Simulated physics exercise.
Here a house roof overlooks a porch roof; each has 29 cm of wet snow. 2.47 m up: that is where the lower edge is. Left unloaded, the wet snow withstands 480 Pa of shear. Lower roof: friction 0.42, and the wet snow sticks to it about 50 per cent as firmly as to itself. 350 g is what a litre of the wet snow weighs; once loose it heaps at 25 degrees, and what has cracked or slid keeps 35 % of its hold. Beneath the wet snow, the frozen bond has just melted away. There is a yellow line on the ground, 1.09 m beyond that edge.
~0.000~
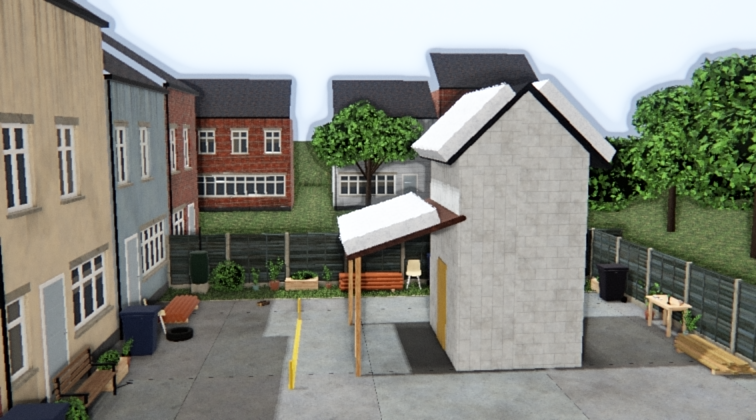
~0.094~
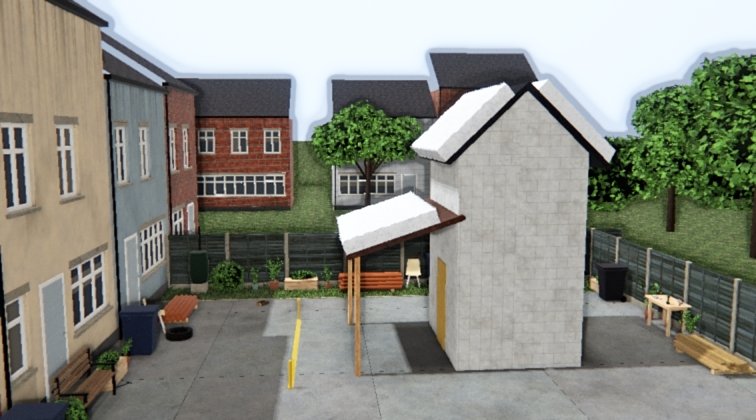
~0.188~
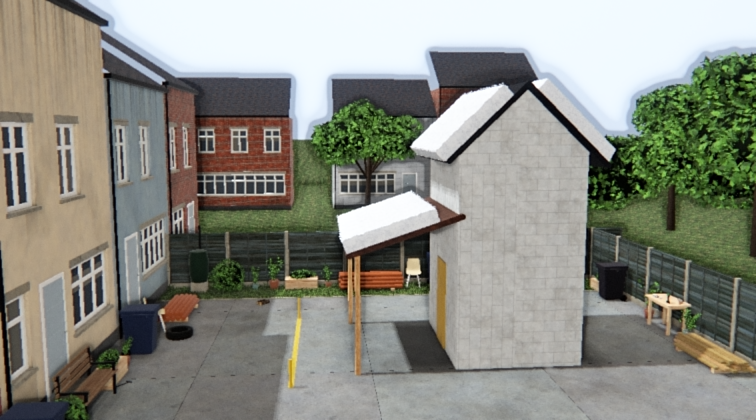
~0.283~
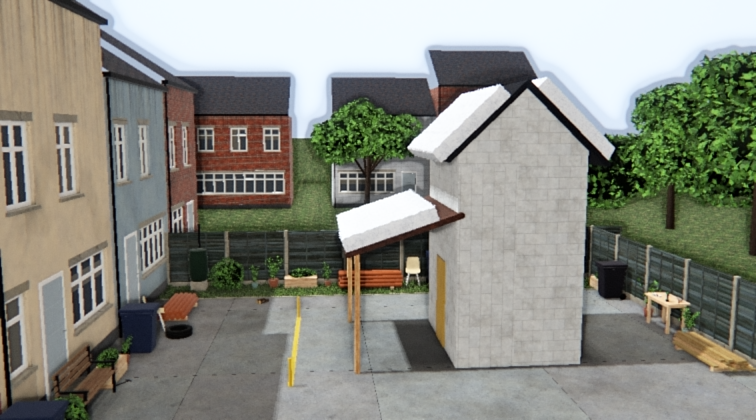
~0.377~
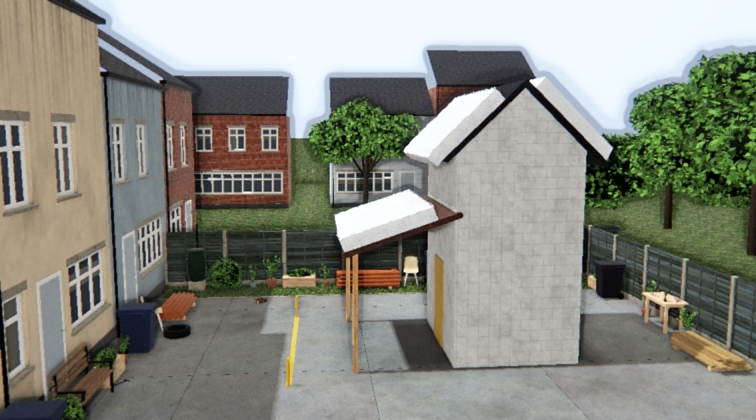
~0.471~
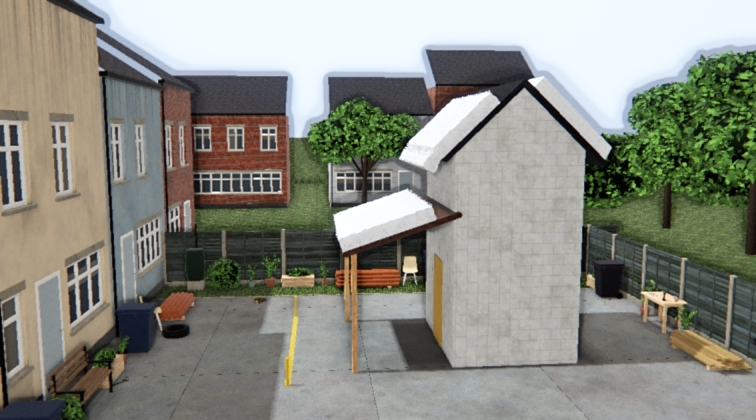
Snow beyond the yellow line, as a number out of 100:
29 %.
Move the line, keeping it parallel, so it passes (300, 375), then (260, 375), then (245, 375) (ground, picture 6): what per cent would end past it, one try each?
About 35 %, 16 %, 9 %.
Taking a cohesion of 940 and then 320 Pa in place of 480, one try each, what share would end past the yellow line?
You'd see 5 percent the first time and 35 percent the second.
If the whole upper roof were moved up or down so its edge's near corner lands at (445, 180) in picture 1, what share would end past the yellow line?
Result: Near 12 %.
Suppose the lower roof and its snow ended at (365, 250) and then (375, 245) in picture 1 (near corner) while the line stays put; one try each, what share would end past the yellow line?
30 %, 35 %.
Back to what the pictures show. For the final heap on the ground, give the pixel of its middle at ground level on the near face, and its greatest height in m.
The heap centres around (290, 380) and rises about 0.3 m.
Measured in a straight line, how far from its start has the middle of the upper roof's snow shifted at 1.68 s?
Roughly 3.0 m.
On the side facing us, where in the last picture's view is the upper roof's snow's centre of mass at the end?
Somewhere about (320, 307), I'd say.
By 1.03 s, none is below the lower edge and 0 % is past the line.
By 1.68 s, 2 % is below the lower edge and 0 % is past the line.
By 2.34 s, 49 % is below the lower edge and 18 % is past the line.
By 3.00 s, 55 % is below the lower edge and 29 % is past the line.
By 3.80 s, at the end, 55 % is below the lower edge and 29 % is past the line.
